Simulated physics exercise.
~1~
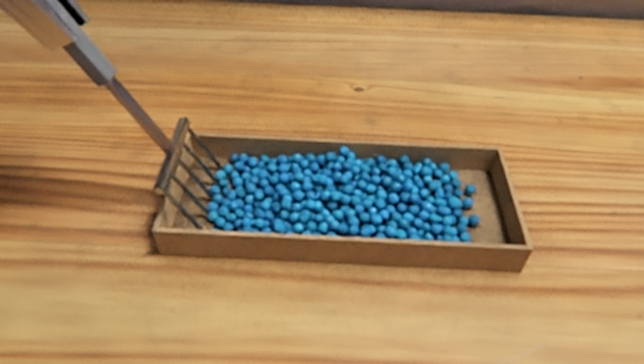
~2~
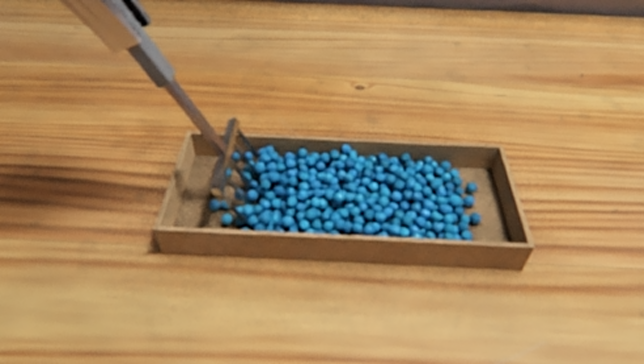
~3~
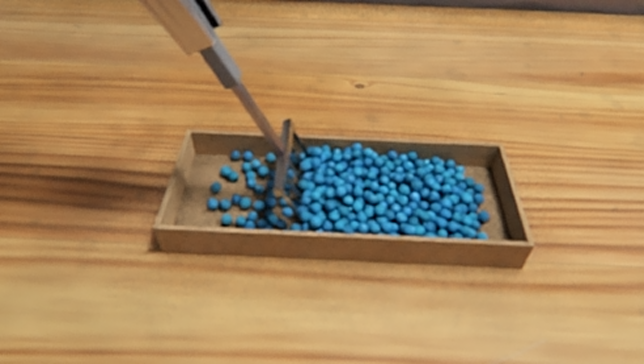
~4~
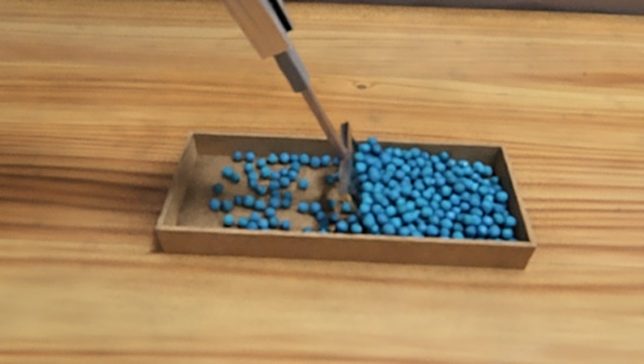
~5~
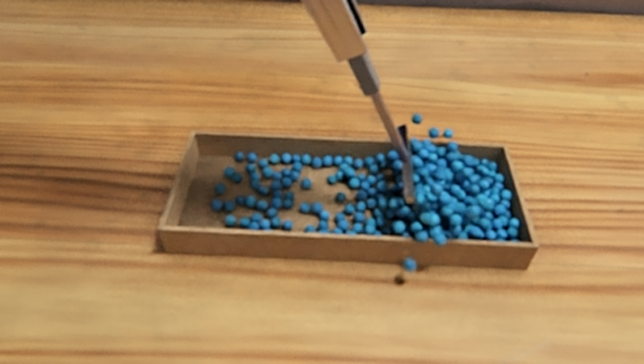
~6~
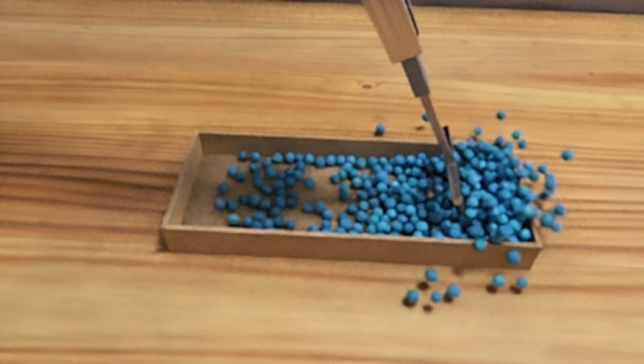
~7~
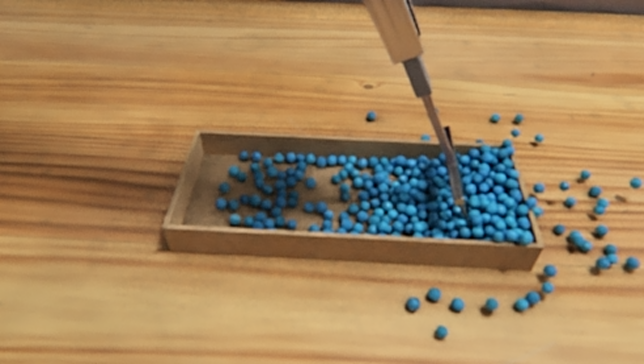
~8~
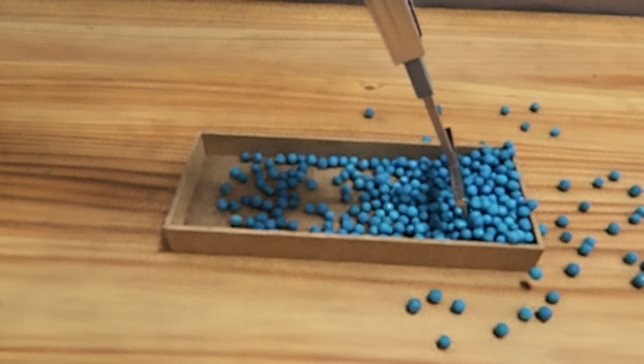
Robot arm dragging a rake rightward through blue beads in a shallow tray, piling them up and spilling some onto the wooden table.
